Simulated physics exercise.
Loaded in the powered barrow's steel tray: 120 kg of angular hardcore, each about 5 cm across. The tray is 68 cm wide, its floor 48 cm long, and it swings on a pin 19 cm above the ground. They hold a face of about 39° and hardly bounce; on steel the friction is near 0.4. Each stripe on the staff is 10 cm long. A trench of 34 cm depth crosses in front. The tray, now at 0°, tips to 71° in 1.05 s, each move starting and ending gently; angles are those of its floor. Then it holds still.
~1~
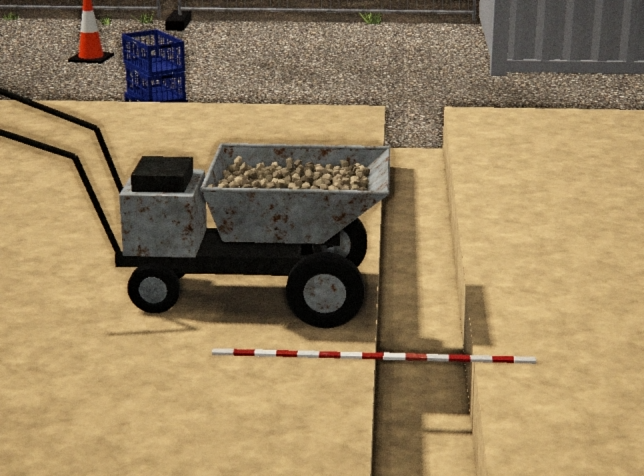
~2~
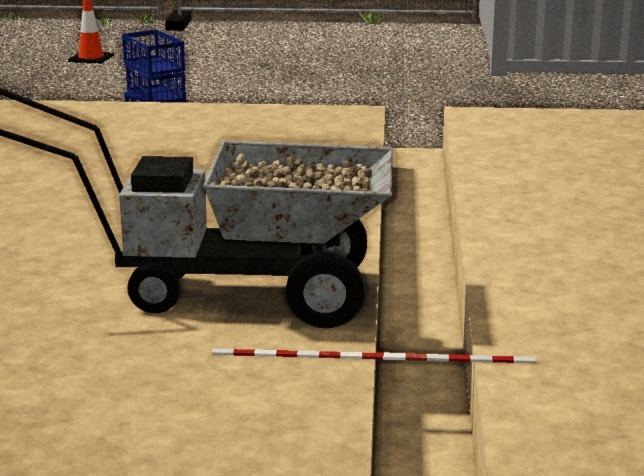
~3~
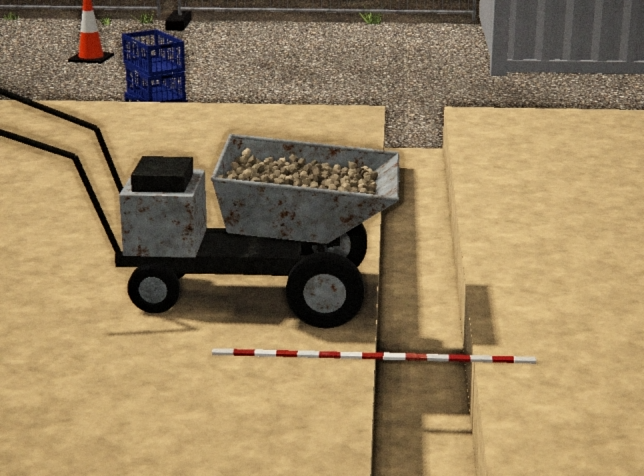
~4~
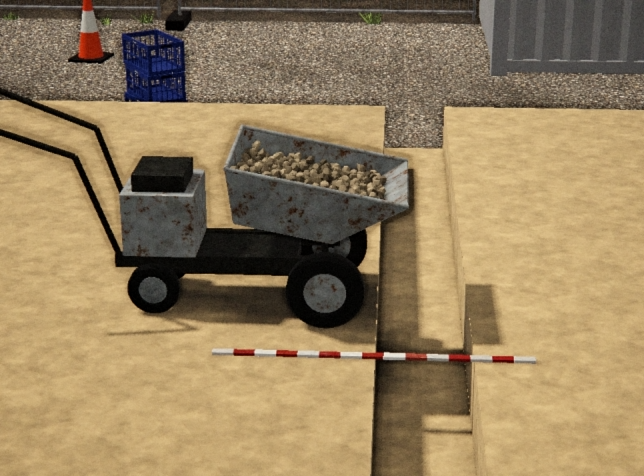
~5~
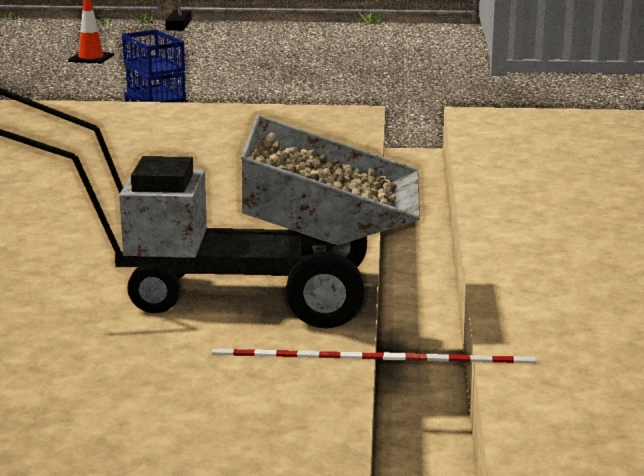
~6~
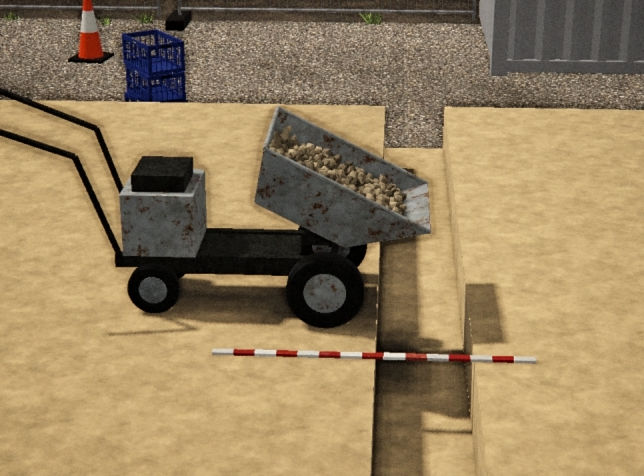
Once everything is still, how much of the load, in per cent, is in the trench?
Some 55 per cent of it.
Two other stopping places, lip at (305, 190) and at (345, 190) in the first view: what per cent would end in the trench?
First some 100, then 100 per cent.
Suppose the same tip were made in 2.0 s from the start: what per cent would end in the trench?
Then about 65 per cent.
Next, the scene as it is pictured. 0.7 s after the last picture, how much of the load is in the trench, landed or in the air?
Some 15 per cent.
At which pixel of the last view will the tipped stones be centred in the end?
Near (462, 333).
Then, 0.4 s after the last picture the floor is at 60°, 100 % in the tray; the foremost stones are at (442, 267).
Then, 0.7 s after the last picture the floor is at 71°, 65 % in the tray, 16 % in the trench, 18 % past the trench; the foremost stones are at (519, 304).
Then, 1.1 s after the last picture the floor is at 71°, 25 % in the tray, 31 % in the trench, 44 % past the trench; the foremost stones are at (606, 309).
Then, 3.0 s after the last picture the floor is at 71°, 3 % in the tray, 55 % in the trench, 42 % past the trench; the foremost stones are at (633, 312).
